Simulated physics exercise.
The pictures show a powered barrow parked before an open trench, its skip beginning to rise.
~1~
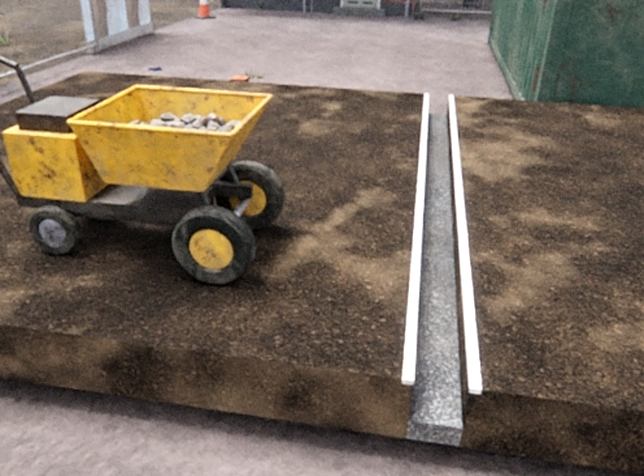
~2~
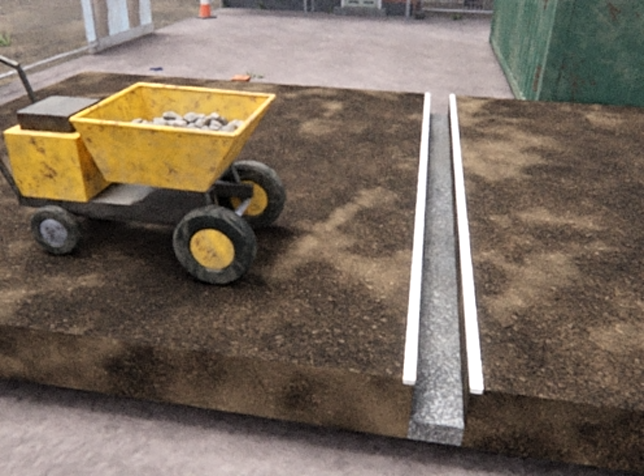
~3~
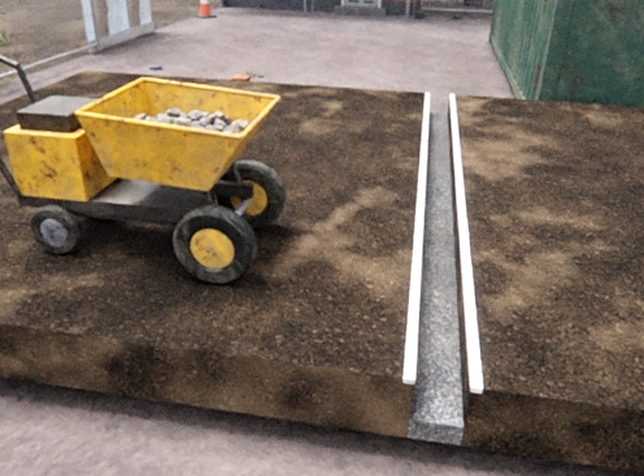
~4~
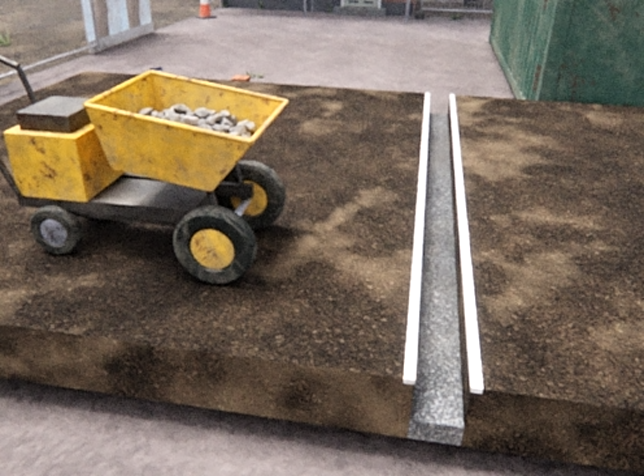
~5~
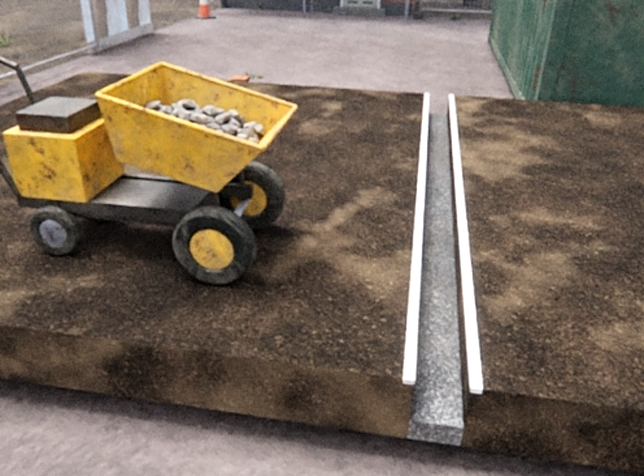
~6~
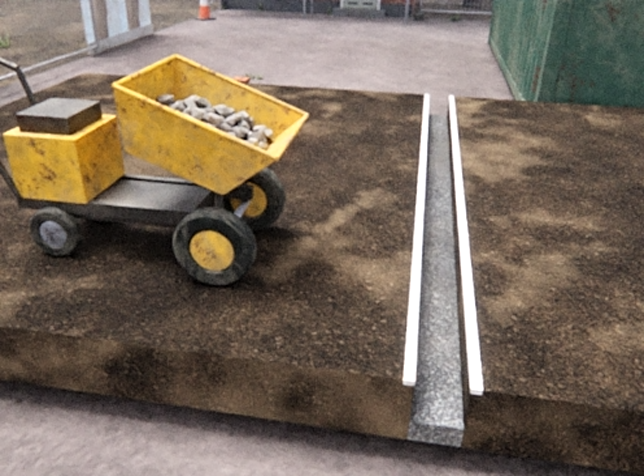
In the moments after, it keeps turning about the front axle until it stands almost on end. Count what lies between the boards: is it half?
The trench ends with only the smaller part of it.
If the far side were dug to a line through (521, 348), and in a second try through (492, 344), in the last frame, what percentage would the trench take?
In turn 20 and 20 in a hundred.
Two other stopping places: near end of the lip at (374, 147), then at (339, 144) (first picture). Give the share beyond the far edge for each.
In turn 70 and 30 in a hundred.
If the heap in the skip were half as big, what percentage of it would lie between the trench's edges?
Near 10 %.
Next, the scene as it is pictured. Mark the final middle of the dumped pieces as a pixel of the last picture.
At about (372, 261).
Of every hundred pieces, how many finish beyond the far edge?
Roughly 0 in a hundred.
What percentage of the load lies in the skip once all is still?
Near 5 %.
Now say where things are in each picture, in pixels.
The first frame shows lip of the skip (232, 136), level; top of the load (192, 135), broken stones; first edge of the trench (411, 334); far edge (472, 341), the trench under half as wide as the skip, and about as deep as wide.
The second frame shows lip of the skip (235, 136), tipped barely; top of the load (179, 126).
The third frame shows lip of the skip (241, 138), tipped barely; top of the load (174, 125).
The fourth frame shows lip of the skip (251, 142), tipped a little; top of the load (180, 122).
The fifth frame shows lip of the skip (263, 149), tipped a little; top of the load (181, 119).
The sixth frame shows lip of the skip (276, 158), tipped clearly; top of the load (182, 120); first edge of the trench (412, 335); far edge (473, 342).
Just after the last frame, skip tipped steeply; every one in the skip.
A moment on, skip tipped right over; almost all in the skip; just a few short of the trench; just a few falling.
Further on, skip tipped right over; roughly a third in the skip; roughly half short of the trench; about a tenth in or heaped over the trench.
When it is over, skip tipped right over; just a few in the skip; the larger part short of the trench; roughly a quarter in or heaped over the trench; not one beyond it.
